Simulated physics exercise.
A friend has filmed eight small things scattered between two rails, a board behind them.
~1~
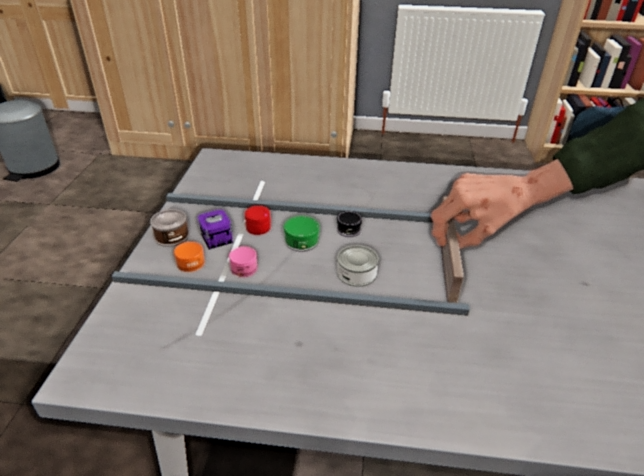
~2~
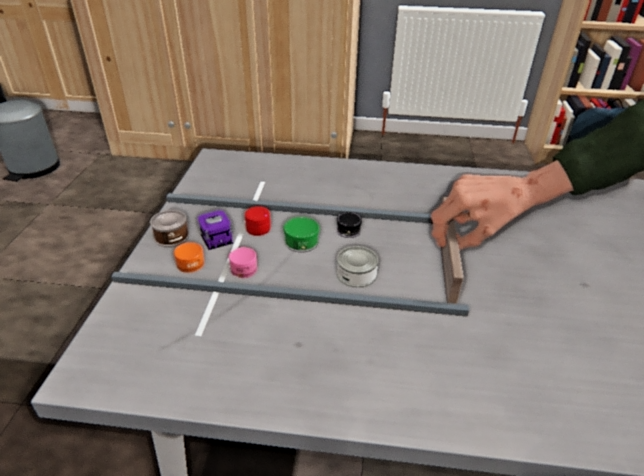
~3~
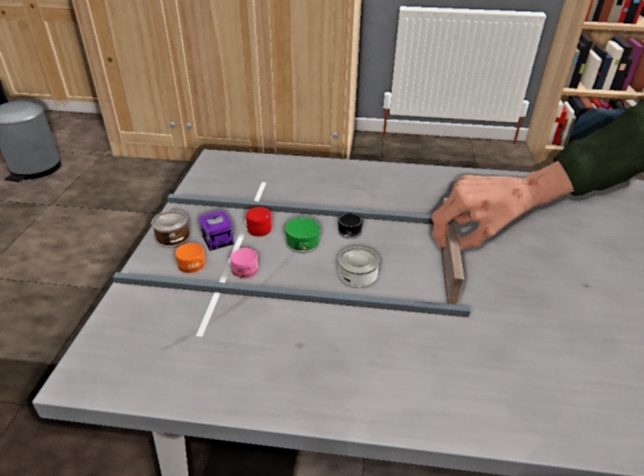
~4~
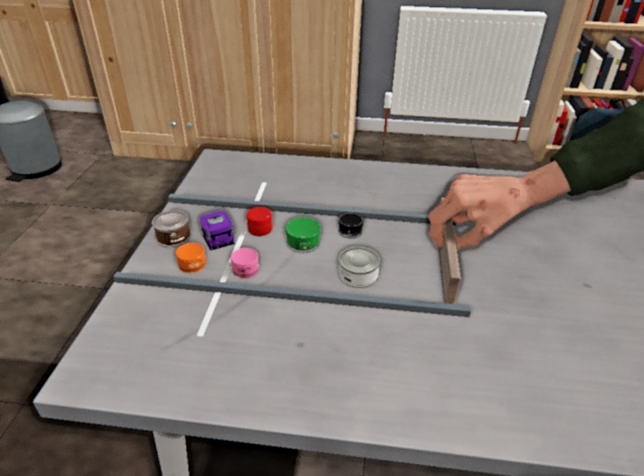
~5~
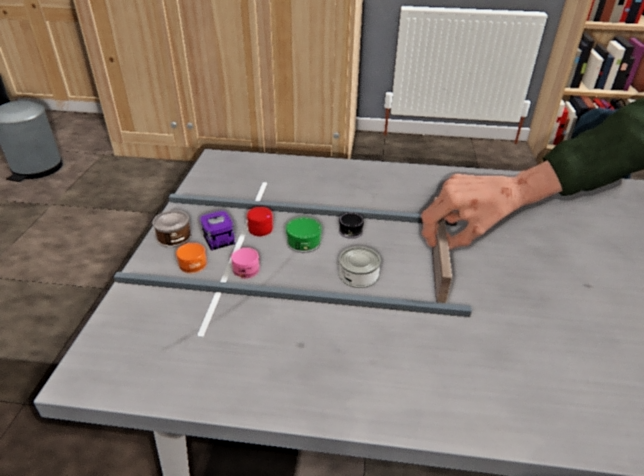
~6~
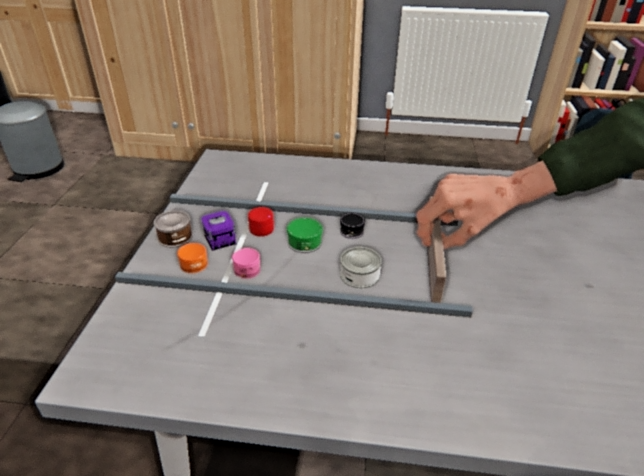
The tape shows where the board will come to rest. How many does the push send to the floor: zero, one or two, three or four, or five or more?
The number that fall off is zero.
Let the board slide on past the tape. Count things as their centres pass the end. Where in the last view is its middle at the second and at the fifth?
First at (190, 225), next at (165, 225).
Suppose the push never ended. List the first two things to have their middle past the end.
Earliest first: The brown pot, then the purple case.
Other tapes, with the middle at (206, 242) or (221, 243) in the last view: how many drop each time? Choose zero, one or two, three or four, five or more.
Taking them in turn, 1 or 2; no fall at all.
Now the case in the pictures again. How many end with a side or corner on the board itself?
It touches 3.
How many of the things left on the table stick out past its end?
That would be 0.
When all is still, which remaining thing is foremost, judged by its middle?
The brown pot ends nearest.
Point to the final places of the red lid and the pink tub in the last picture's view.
The red lid stops around (214, 214); the pink tub around (192, 269).
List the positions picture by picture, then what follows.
The first picture shows brown pot (170, 228); orange tub (190, 257); purple case (216, 229); board (449, 247); tape (237, 244).
The second picture shows orange tub (189, 258); black pot (349, 225).
The third picture shows purple case (217, 230); pink tub (244, 264).
The fourth picture shows brown pot (172, 229); white pot (359, 267).
The fifth picture shows orange tub (192, 258); green pot (304, 235).
The sixth picture shows brown pot (174, 229); orange tub (193, 258); purple case (219, 230); board (435, 247); tape (240, 245).
Soon after, none off yet; brown pot at rest near (174, 229); orange tub at rest near (193, 258); purple case at rest near (219, 230).
At rest, the number that fall off is zero.
